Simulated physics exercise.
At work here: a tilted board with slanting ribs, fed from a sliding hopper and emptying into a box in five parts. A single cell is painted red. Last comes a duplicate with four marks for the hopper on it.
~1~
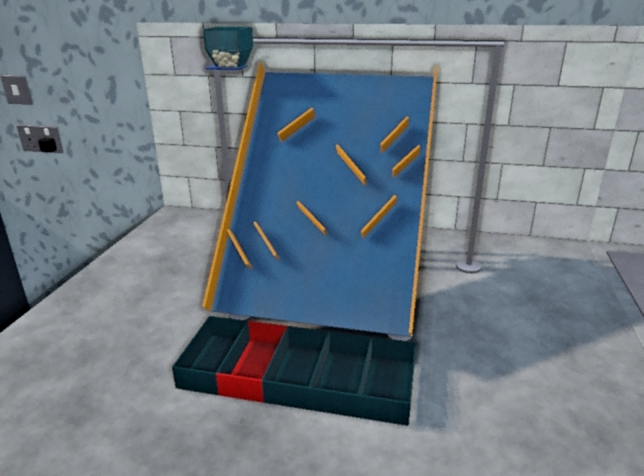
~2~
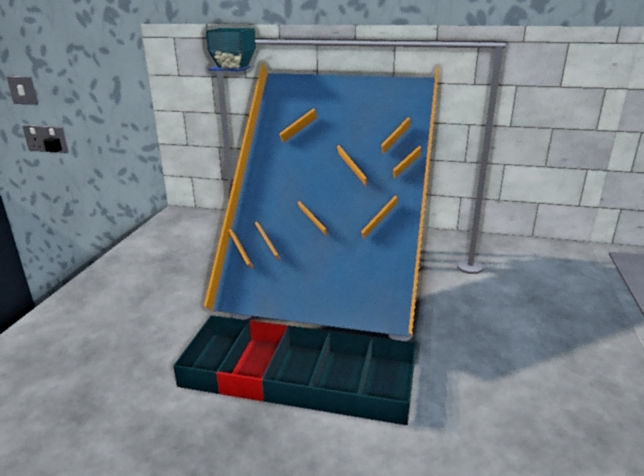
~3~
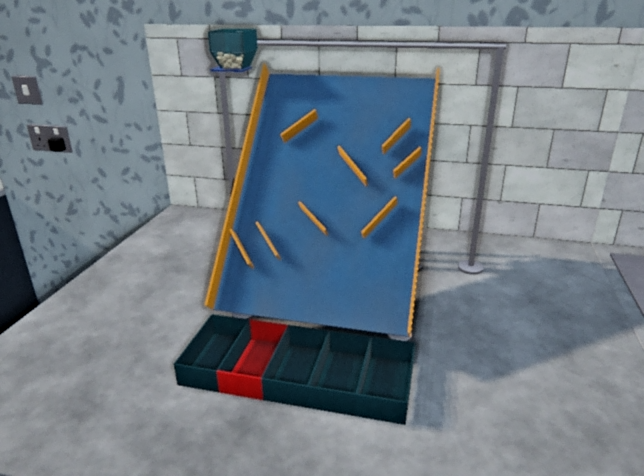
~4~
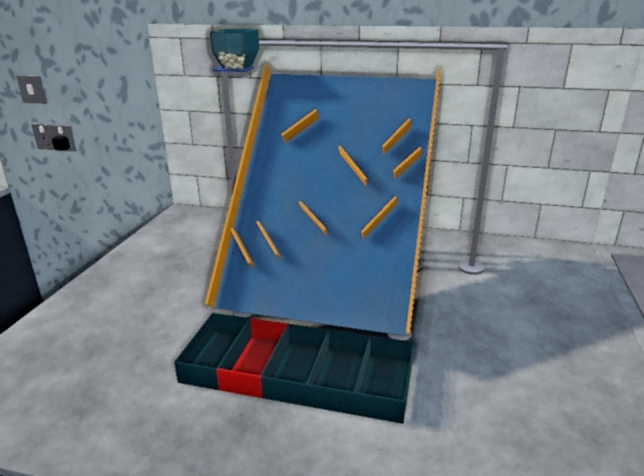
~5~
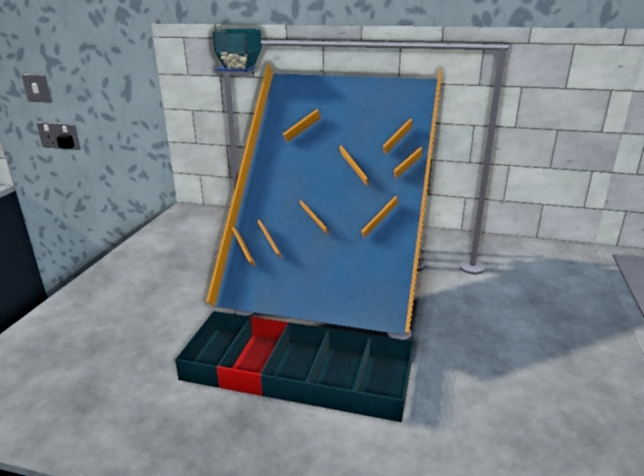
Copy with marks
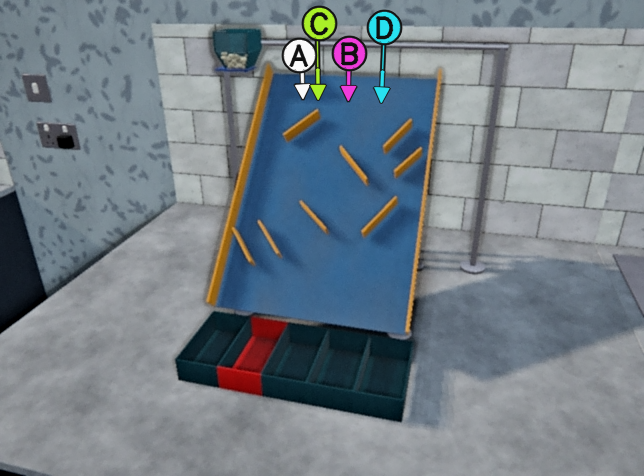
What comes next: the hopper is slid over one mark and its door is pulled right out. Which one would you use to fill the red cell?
I would pick mark A.
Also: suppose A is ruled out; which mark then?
That is mark C.
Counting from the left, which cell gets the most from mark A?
The second.
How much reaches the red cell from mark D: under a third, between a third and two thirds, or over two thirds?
Under a third.
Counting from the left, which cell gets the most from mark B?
The fourth from the left.
On the marked copy, mark A meets the board at (302, 93); mark B meets the board at (348, 95); mark C meets the board at (318, 94); mark D meets the board at (381, 97).
Choosing A, most in the red cell, a small part in other cells, a stray few held on the board.
Choosing B, none in the red cell, nearly all in other cells.
Choosing C, about half in the red cell, about a third in other cells, a small part held on the board.
Choosing D, none in the red cell, nearly all in other cells.
